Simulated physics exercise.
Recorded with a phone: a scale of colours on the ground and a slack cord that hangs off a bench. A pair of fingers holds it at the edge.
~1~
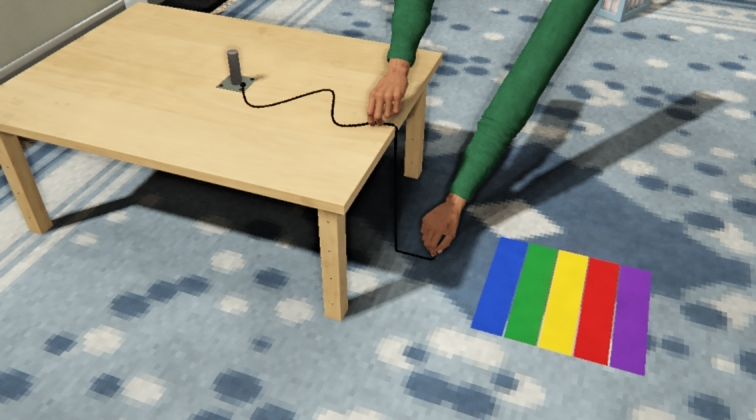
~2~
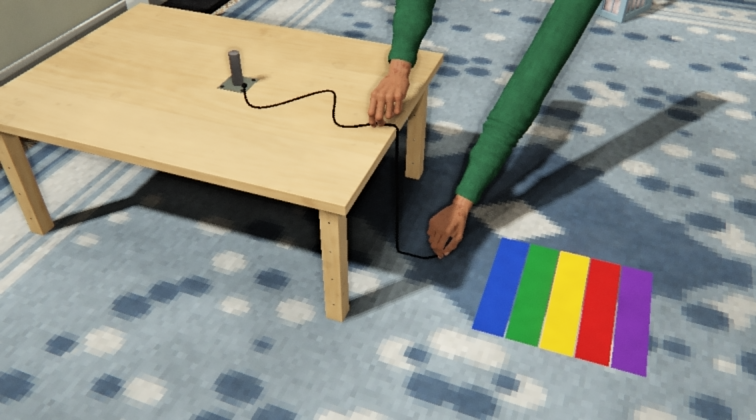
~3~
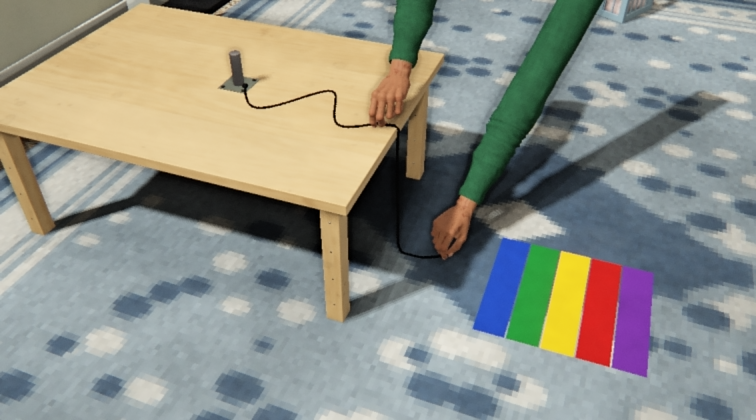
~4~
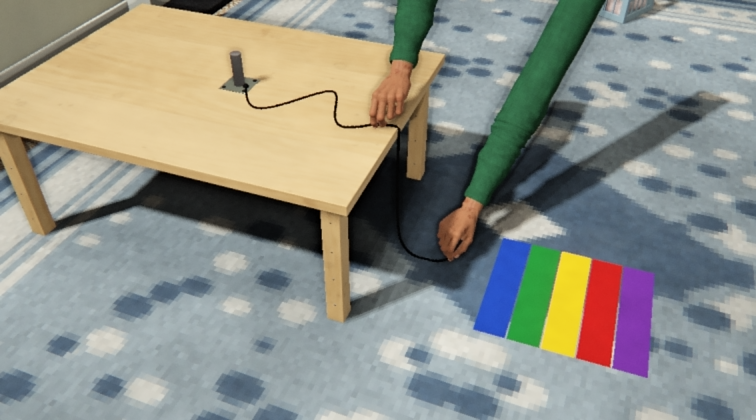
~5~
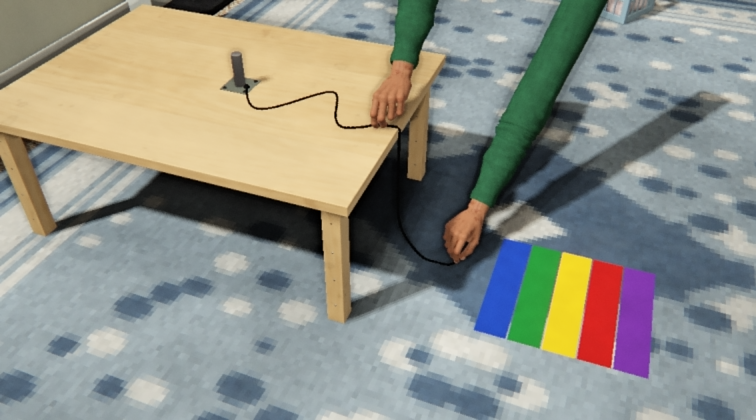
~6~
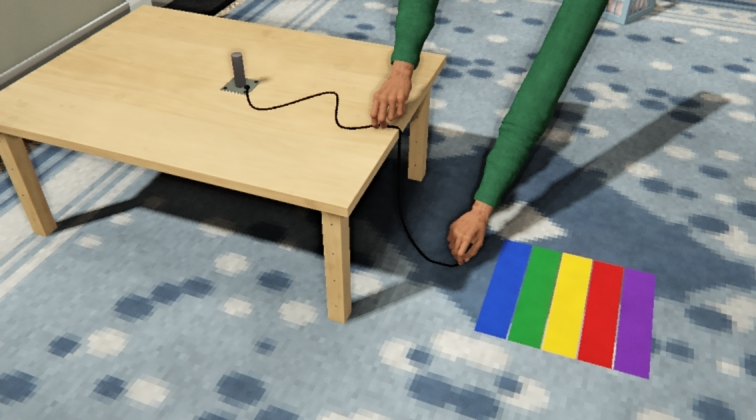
A light wooden table stands on a blue and white patterned floor, seen from above at an angle by a still camera. A black cord runs from a small dark upright post across the tabletop to green-sleeved hands, one at the table's edge, the other near the floor, left of blue, green, yellow, red and purple stripes. The lower hand slides slightly right, drawing the hanging cord into a curve.
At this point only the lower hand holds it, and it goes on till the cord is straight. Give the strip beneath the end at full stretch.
Purple strip.
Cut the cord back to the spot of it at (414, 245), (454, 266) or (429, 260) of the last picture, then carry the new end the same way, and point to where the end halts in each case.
Roughly (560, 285), (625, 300), (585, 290).
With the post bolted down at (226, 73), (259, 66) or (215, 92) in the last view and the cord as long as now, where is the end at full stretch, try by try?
Near (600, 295), (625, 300) and (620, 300).
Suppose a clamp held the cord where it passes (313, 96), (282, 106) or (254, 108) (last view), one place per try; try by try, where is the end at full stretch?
It ends up near (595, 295) the first time, (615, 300) the second and (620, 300) the third.
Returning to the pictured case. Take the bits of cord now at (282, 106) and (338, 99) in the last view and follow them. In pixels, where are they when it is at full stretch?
They end up at (311, 102) and (375, 119).
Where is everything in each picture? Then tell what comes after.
End (436, 252); blue (492, 314); green (525, 323); yellow (558, 332); red (593, 341); purple (629, 351), in the first frame.
End (443, 254); cord through (247, 102) (307, 96) (333, 116) (393, 127) (397, 186) (397, 242), in the second frame.
End (447, 255), in the third frame.
End (453, 257); cord through (249, 102) (309, 96) (335, 117) (395, 127) (397, 187) (402, 243), in the fourth frame.
End (459, 259), in the fifth frame.
End (463, 260); cord through (250, 103) (310, 97) (336, 118) (396, 128) (398, 188) (415, 245), in the sixth frame.
Soon after, end near (582, 290); over yellow.
Then, end near (619, 299); over red.
At full stretch, end near (642, 305); over purple. It gets as far as the purple strip.
